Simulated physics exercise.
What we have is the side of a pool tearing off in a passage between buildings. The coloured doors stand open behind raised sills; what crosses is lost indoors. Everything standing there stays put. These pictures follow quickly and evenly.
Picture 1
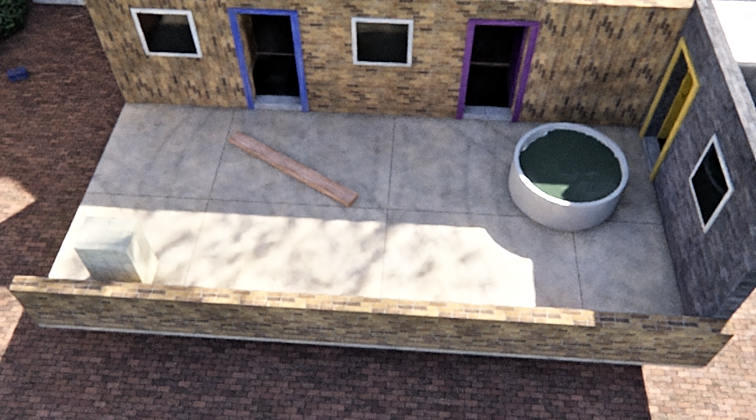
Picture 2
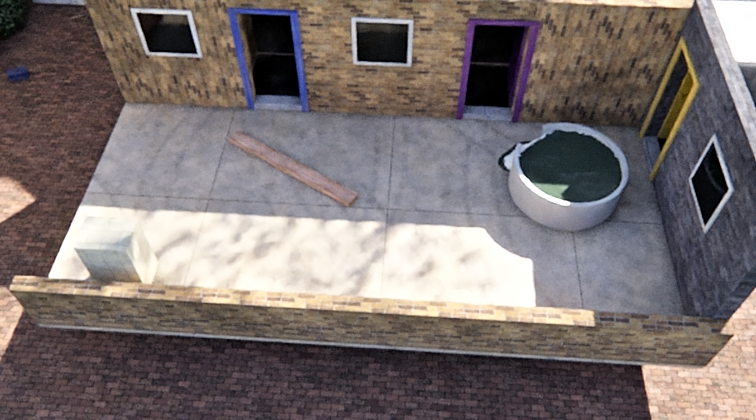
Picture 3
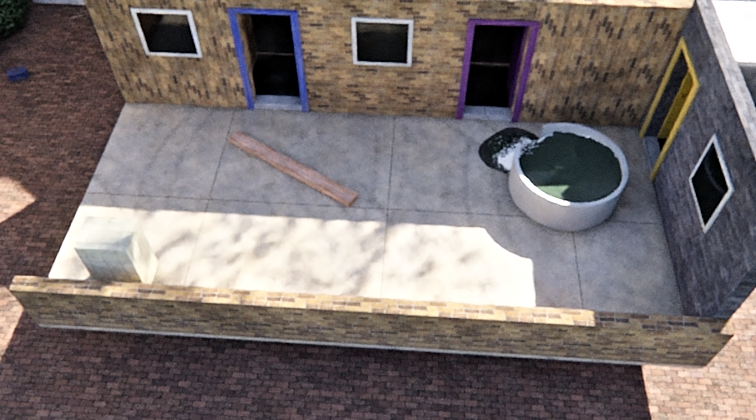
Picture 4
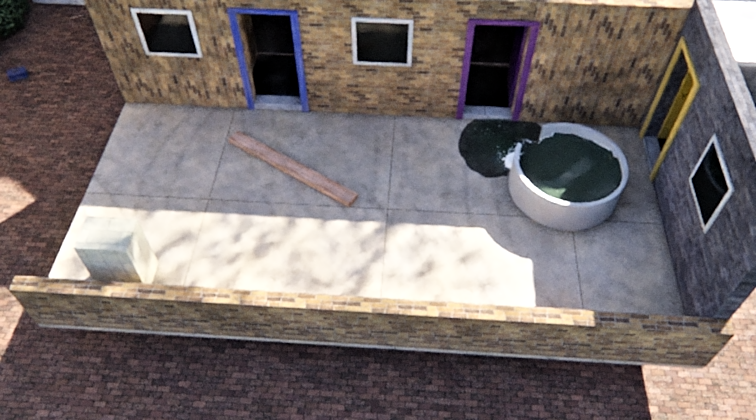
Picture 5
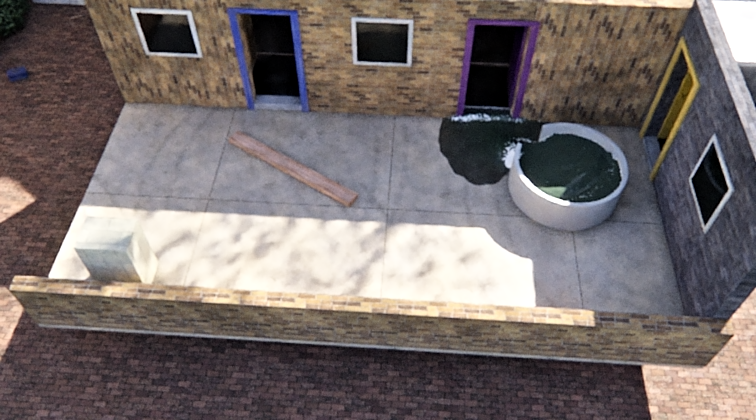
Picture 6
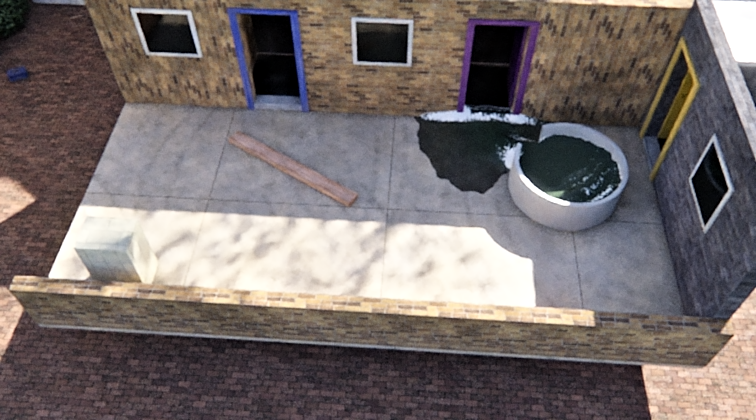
A round white pool of dark green water stood in a brick-walled yard, then water burst from its far left side and spread across the paving, reaching the wall by the purple doorway.
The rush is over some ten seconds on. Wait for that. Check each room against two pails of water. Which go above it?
The yellow door stays at or below; the purple door goes above; the blue door stays at or below.
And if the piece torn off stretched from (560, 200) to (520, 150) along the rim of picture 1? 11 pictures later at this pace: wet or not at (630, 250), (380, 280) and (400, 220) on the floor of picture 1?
Listed order gives left alone; sopping; sopping.
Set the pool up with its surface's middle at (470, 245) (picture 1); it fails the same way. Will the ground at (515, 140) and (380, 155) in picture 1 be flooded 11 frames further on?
Bone-dry, soaked.
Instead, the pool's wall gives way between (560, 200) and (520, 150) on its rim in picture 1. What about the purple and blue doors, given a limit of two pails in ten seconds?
Well, the purple door comes up short, while the blue door comes up short.
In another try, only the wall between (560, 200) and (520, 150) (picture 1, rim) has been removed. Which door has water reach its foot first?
It would be the blue door.
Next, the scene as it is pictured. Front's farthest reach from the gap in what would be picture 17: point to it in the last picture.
The front's farthest point is close to (223, 107).
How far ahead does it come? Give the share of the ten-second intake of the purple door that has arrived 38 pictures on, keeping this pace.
It comes to around 100 percent of the ten-second total.
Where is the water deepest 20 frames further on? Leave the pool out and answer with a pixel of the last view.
Near (493, 120).
A moment on, water covers 15 % of the floor; the yellow door not reached, the purple door over two buckets in, the blue door not reached.
Next, water covers 20 % of the floor; the yellow door wet at the sill, nothing in, the purple door far over two buckets in, the blue door wet at the sill, nothing in.
Then, water covers 30 % of the floor; the yellow door wet at the sill, nothing in, the purple door far over two buckets in, the blue door wet at the sill, nothing in.
Later, water covers 35 % of the floor; the yellow door wet at the sill, nothing in, the purple door far over two buckets in, the blue door wet at the sill, nothing in.
In the end, water covers 35 % of the floor; the yellow door wet at the sill, nothing in, the purple door far over two buckets in, the blue door wet at the sill, nothing in.
